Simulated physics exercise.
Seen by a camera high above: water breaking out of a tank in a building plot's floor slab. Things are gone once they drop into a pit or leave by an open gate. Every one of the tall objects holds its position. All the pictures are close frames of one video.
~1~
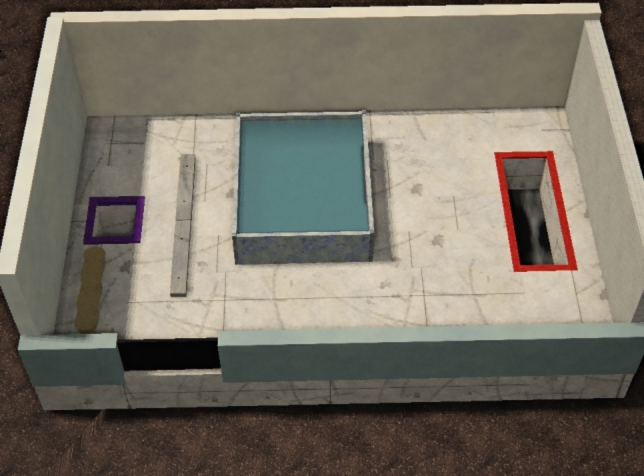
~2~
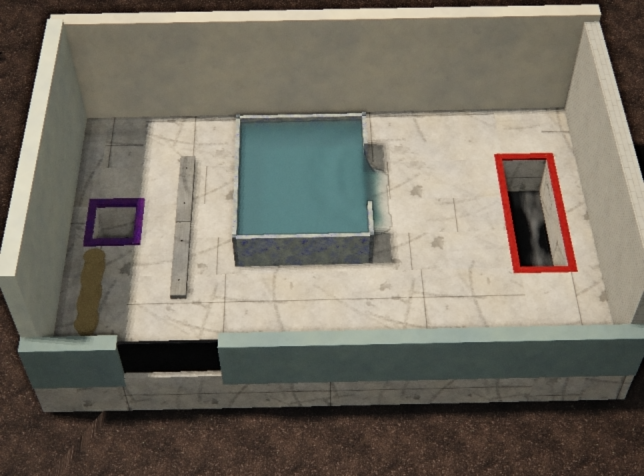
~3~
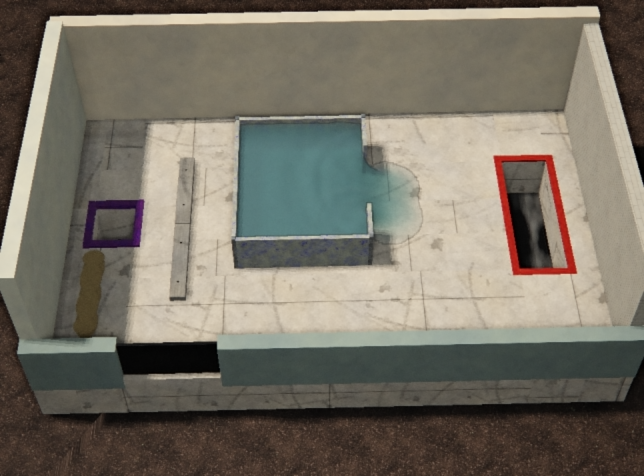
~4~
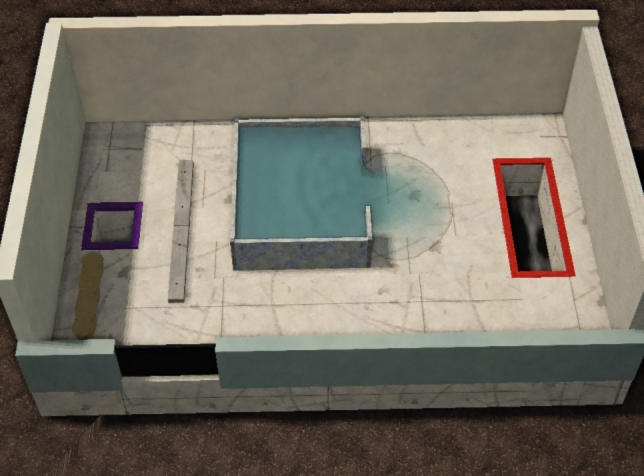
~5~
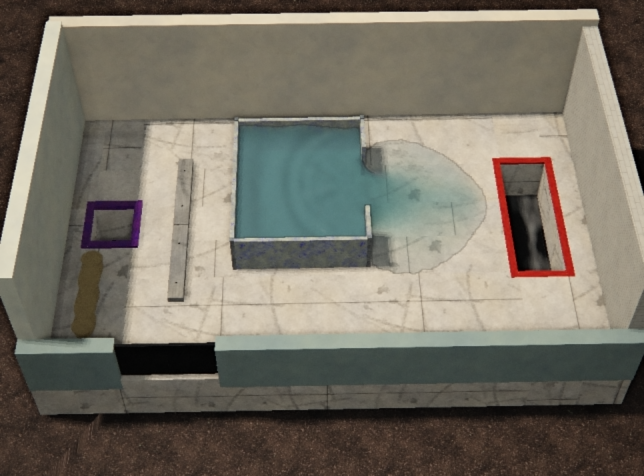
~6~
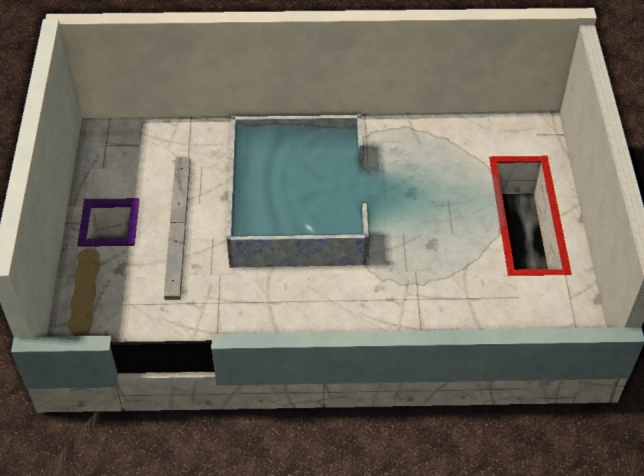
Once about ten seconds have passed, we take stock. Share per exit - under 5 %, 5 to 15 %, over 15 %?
In the end the gate will capture a light share below five per cent, the red pit will capture a heavy share beyond fifteen per cent, the purple pit will capture a light share below five per cent.
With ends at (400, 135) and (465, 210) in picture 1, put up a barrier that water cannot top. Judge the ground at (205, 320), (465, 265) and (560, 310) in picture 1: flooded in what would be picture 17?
Going spot by spot: High and dry, then drenched, then drenched.
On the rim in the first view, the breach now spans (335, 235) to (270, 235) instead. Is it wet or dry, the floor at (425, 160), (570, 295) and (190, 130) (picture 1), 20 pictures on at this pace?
Spot by spot: Unaffected, then soaked through, then unaffected.
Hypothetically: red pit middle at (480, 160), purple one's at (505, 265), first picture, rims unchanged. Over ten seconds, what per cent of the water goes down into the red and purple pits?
Red 55%, purple 8%.
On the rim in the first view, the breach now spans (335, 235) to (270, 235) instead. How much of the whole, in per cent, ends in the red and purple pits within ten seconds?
Red takes 20 in a hundred, purple takes 8 in a hundred.
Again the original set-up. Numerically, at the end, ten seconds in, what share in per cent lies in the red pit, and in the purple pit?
Close to 60 in a hundred and 0 in a hundred, in that order.
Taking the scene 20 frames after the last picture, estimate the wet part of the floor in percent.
I reckon around 35 %.
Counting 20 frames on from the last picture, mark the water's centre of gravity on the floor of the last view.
That comes out near (356, 205).
A moment on, water covers 25 % of the floor; the gate 0 %, the red pit 7 %, the purple pit 0 %.
Next, water covers 30 % of the floor; the gate 0 %, the red pit 16 %, the purple pit 0 %.
Then, water covers 35 % of the floor; the gate 0 %, the red pit 28 %, the purple pit 0 %.
Later, water covers 45 % of the floor; the gate 0 %, the red pit 45 %, the purple pit 0 %.
In the end, water covers 60 % of the floor; the gate 0 %, the red pit 61 %, the purple pit 0 %.
